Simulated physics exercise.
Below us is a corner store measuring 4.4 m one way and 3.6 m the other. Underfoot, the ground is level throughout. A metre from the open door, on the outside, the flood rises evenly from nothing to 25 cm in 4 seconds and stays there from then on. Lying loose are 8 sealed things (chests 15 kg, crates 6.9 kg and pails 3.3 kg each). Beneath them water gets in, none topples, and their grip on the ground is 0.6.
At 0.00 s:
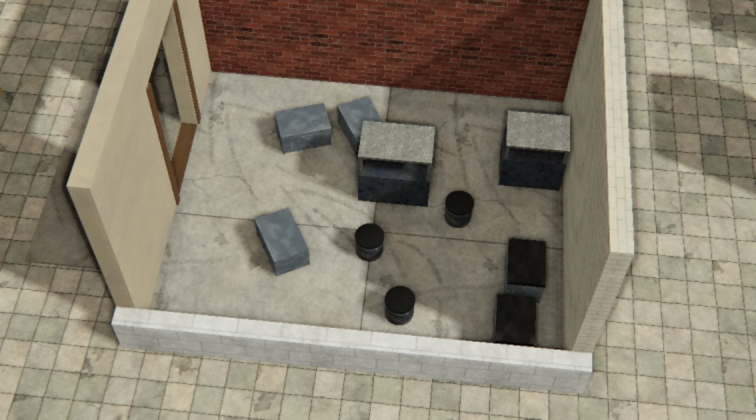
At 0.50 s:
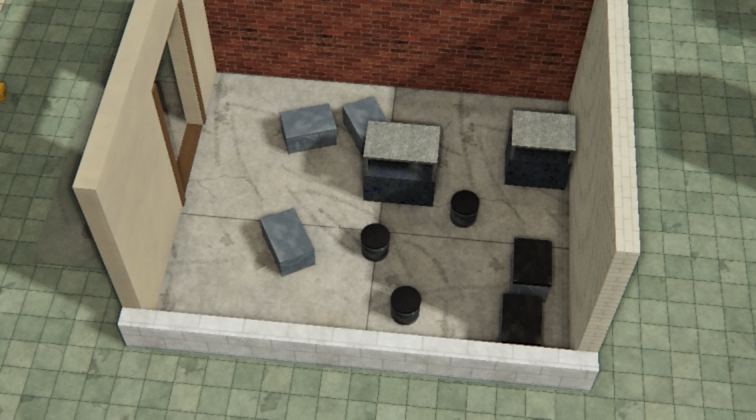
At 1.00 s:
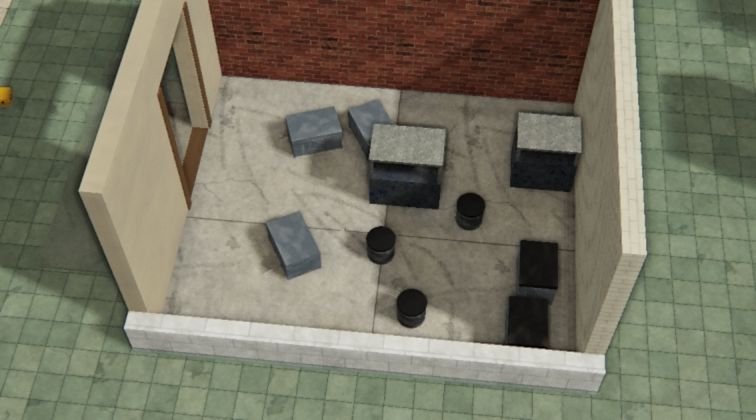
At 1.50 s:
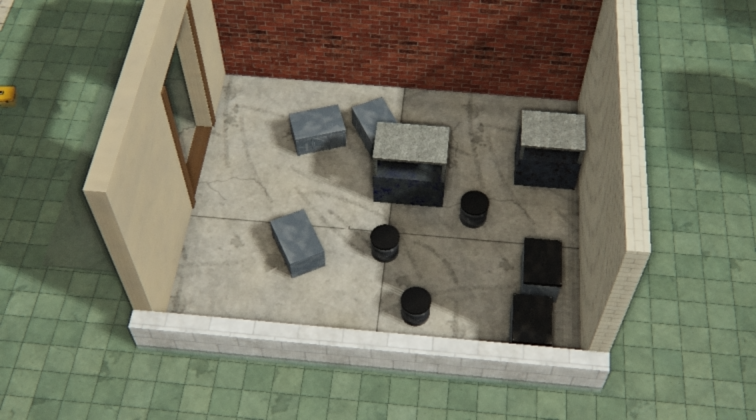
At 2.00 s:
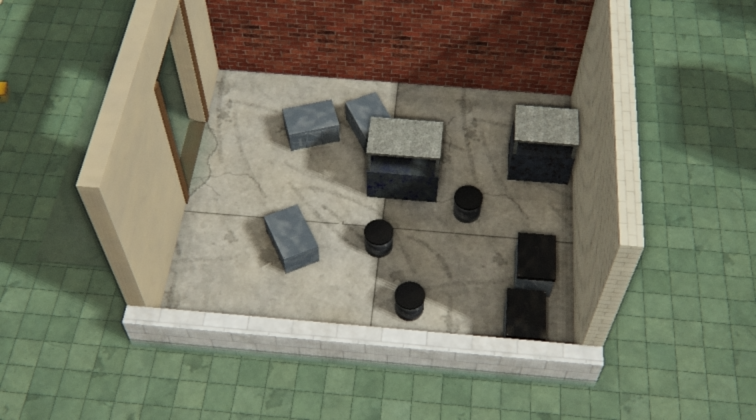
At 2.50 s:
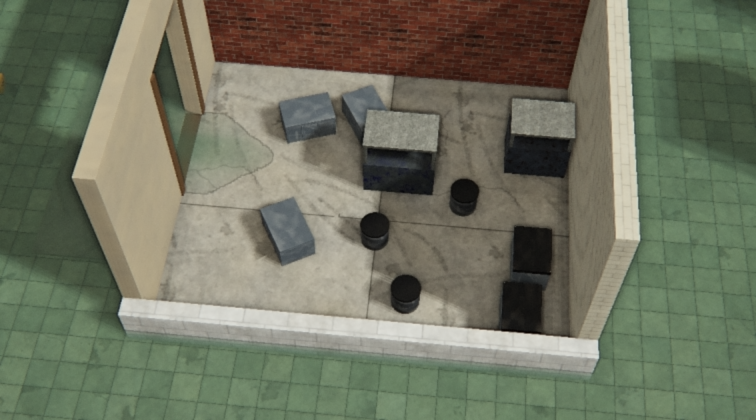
The clip opens on a roofless room seen from above, with grey and black boxes and dark pails on its floor. A green tint covers the pale paving outside as the view sways slightly; then a thin sheet of water enters through the left doorway and spreads inward, while the boxes and pails stay put.
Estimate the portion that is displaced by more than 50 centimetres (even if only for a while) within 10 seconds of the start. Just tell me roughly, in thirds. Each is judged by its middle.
Roughly two thirds or more.
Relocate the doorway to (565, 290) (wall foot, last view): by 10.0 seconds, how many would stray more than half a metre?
So the tally would be 7.
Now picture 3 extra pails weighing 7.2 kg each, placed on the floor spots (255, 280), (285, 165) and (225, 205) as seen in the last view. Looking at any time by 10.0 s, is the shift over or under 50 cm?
One by one, in that order: Below it, above it, below it.
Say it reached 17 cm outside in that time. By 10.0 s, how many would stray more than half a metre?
In that case the number is 4.
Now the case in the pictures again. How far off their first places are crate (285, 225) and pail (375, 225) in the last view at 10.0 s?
100 cm and 150 cm respectively.
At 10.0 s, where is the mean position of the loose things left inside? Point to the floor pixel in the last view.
Around (475, 239).
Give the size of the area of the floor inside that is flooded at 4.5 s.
Near 7.0 m2 in all.
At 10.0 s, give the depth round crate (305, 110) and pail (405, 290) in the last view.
Around 12 cm and 15 cm.
After 3.5 s 0 of 8 are over 50 cm from their spots; 0 afloat.
After 4.5 s 0 of 8 are over 50 cm from their spots; 1 afloat.
After 7.0 s 5 of 8 are over 50 cm from their spots; 5 afloat.
After 10.0 s 8 of 8 are over 50 cm from their spots, and 8 have been at some point; 8 afloat.
